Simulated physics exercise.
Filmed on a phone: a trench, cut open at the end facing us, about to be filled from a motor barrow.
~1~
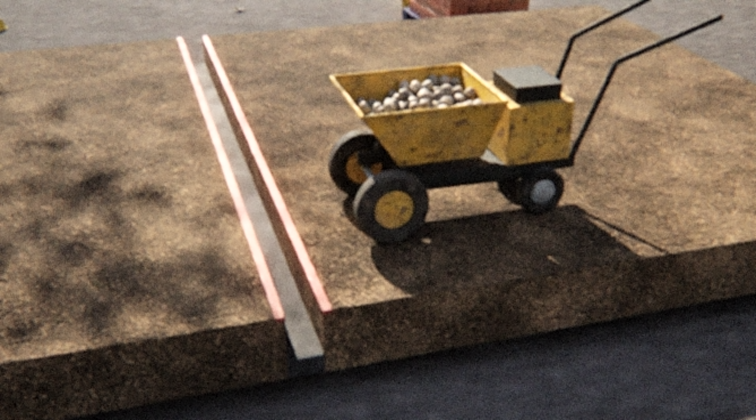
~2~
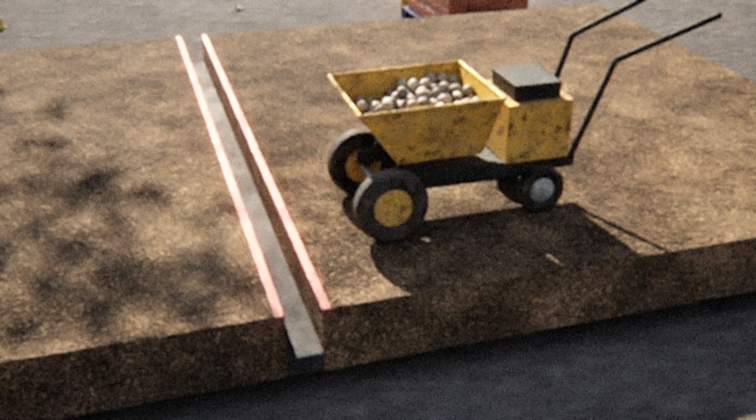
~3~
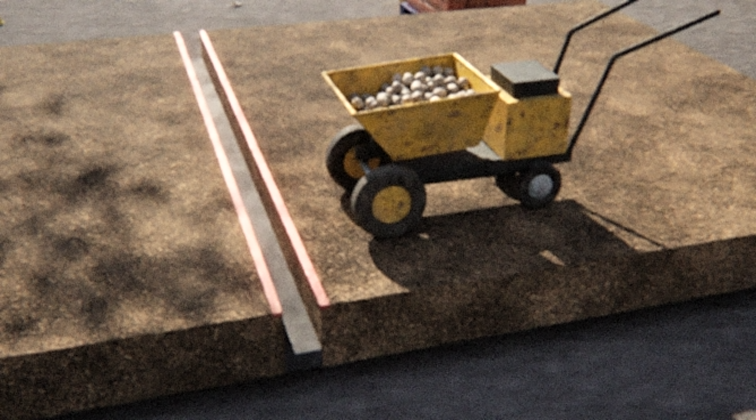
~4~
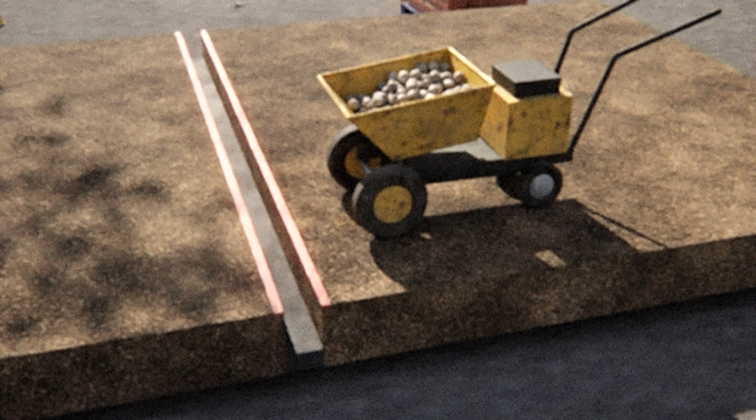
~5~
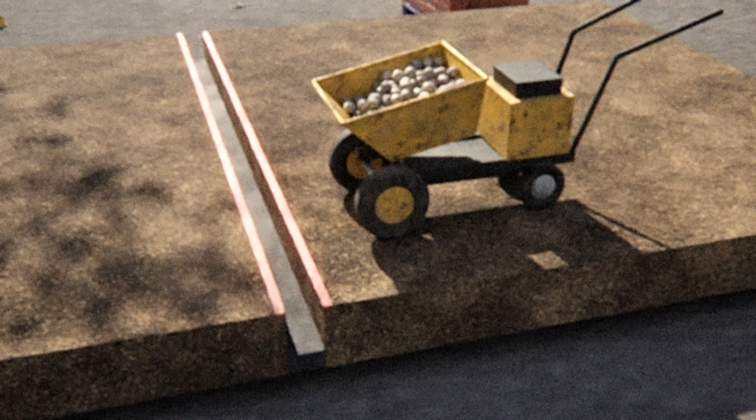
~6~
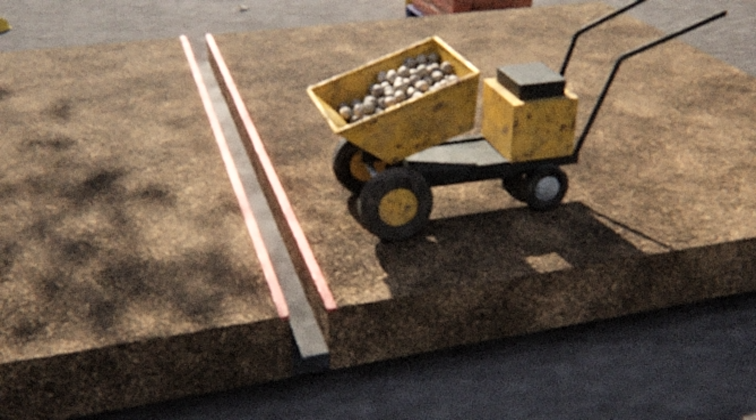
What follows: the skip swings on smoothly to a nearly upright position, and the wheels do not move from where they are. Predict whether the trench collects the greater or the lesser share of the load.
The bulk.
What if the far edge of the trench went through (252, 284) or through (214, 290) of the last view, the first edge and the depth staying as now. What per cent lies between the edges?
I'd say some 90 in a hundred, followed by 100 in a hundred.
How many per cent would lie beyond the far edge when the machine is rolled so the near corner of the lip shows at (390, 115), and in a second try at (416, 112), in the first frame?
10 % for the first, 0 % for the second.
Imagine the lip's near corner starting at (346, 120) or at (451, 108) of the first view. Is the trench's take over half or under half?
So the first stop would give short of the halfway mark, while the second would give short of the halfway mark.
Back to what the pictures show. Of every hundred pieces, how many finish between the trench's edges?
My estimate is some 65 %.
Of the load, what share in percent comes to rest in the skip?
Roughly 0 in a hundred.
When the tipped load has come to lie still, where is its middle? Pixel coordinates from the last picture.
I'd mark it at roughly (265, 235).
Just after the last frame, skip tipped steeply; every one in the skip.
A moment on, skip tipped steeply; the larger part in the skip; about a tenth in or heaped over the trench; about a tenth beyond it; just a few falling.
Further on, skip tipped right over; roughly a quarter in the skip; roughly half in or heaped over the trench; roughly a third beyond it.
When it is over, skip tipped right over; just a few in the skip; just a few short of the trench; roughly two thirds in or heaped over the trench; roughly a third beyond it.
